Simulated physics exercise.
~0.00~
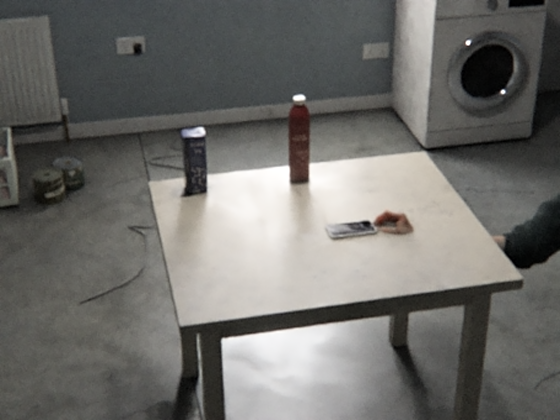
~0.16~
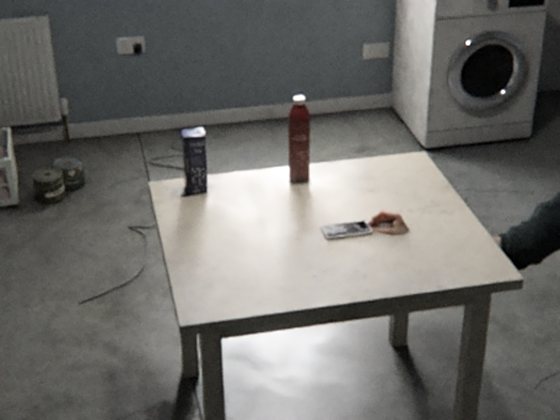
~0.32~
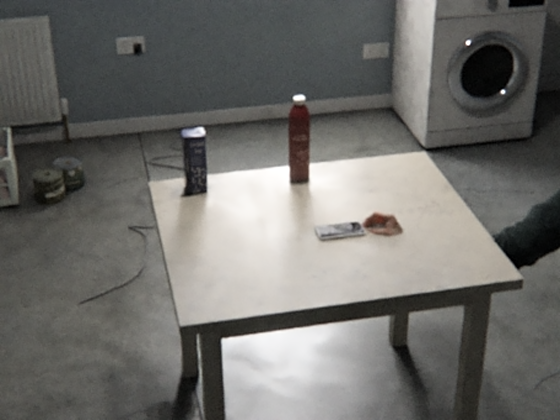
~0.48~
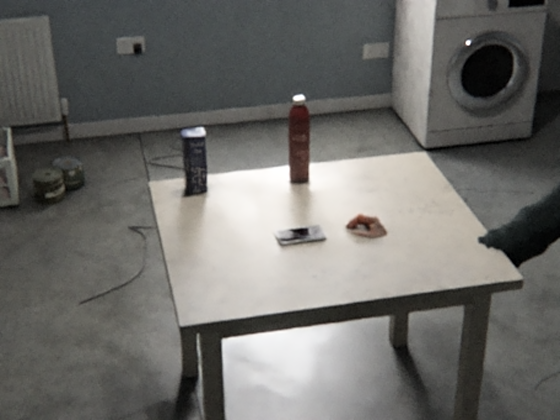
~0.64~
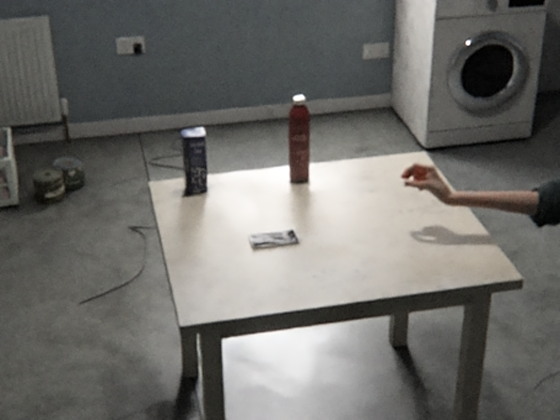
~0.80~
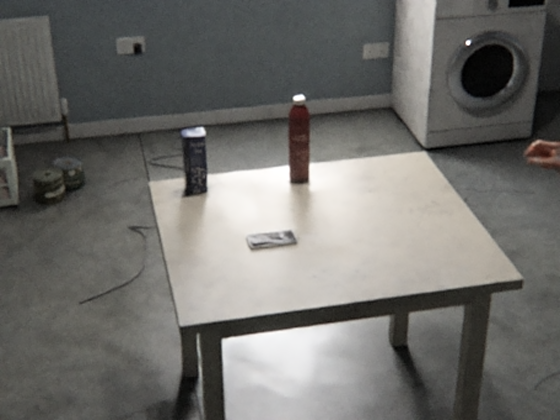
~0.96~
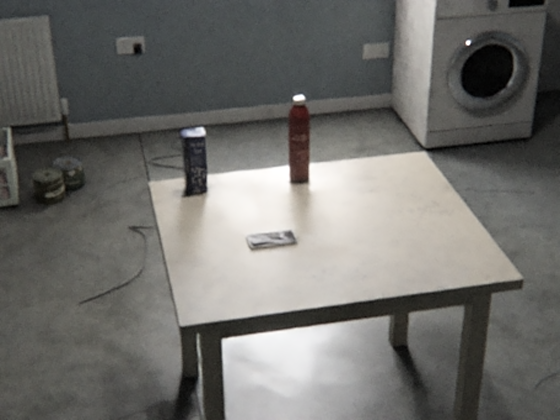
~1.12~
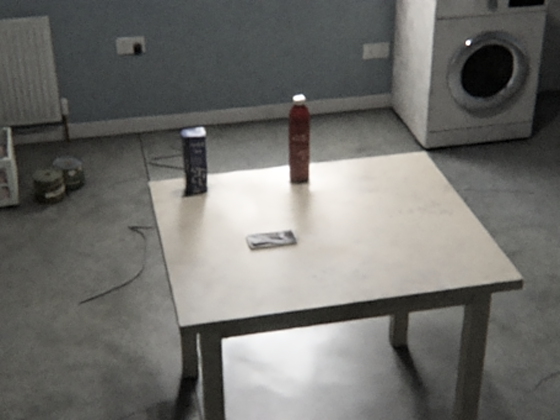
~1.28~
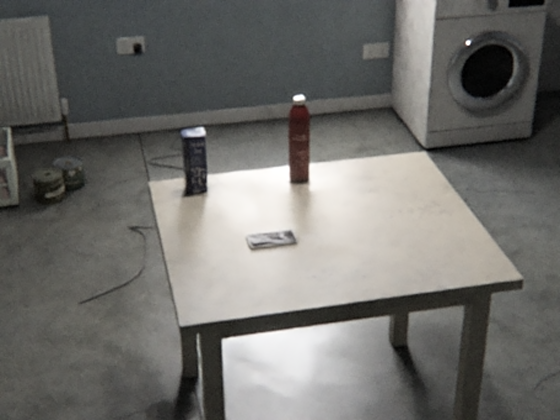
A white phone slides left across the table from a hand's push and stops there.
